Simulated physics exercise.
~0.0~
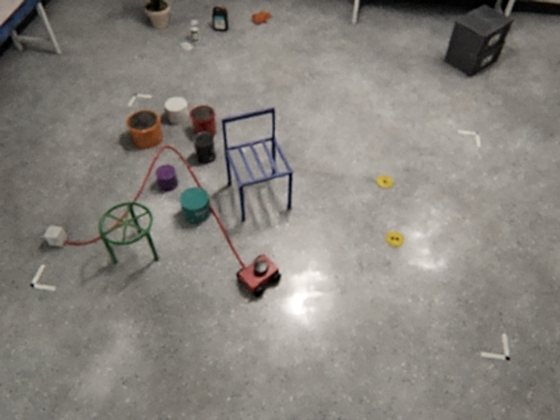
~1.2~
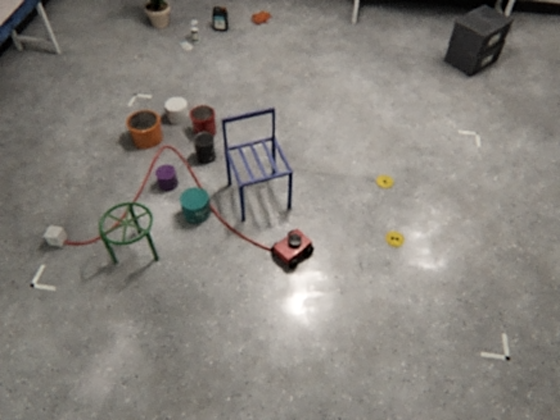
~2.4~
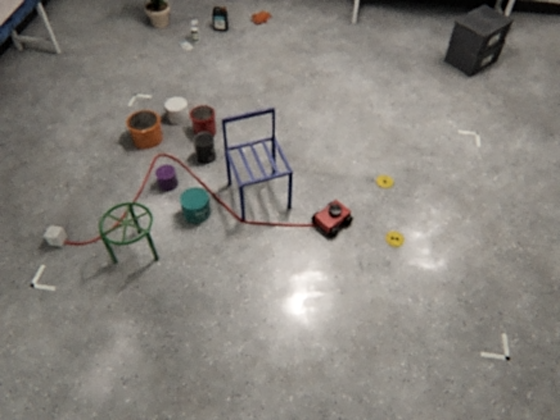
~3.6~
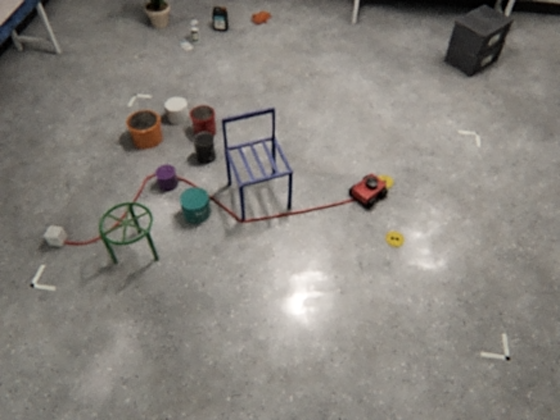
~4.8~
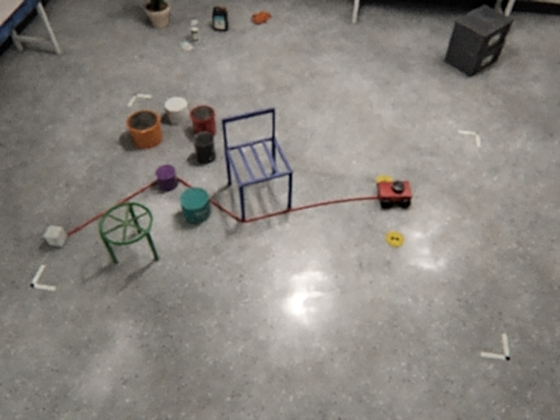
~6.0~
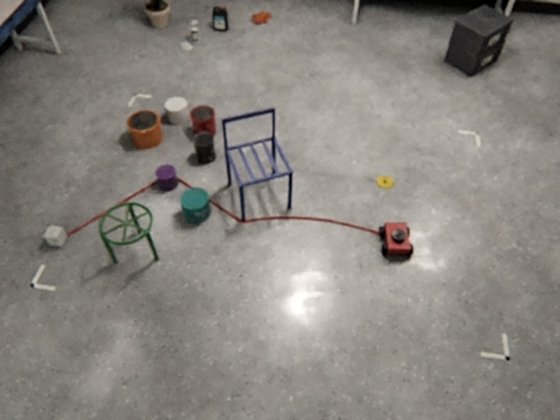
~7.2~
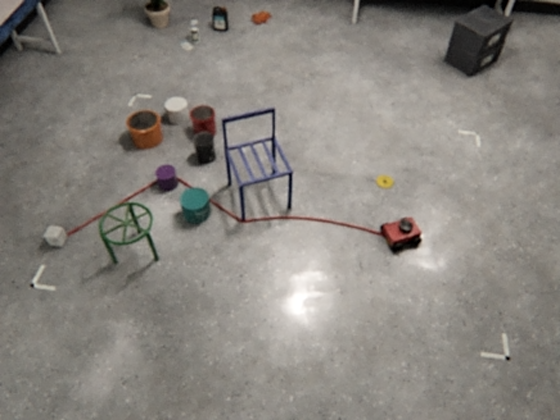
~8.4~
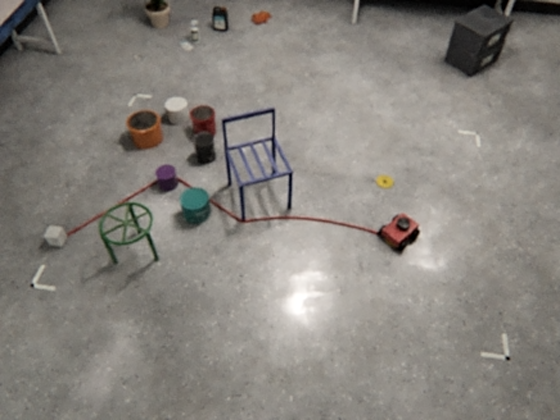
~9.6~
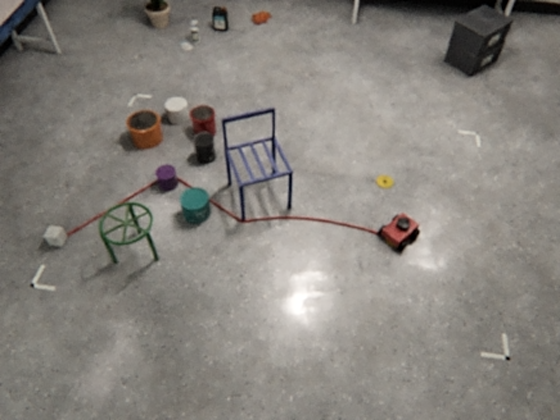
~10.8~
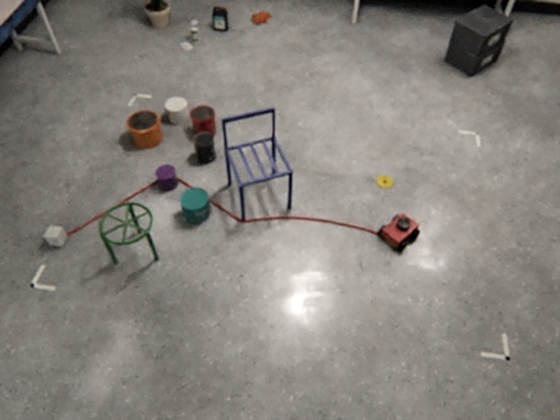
On a grey floor, a red cart pulls its lead right to yellow marks and stops.
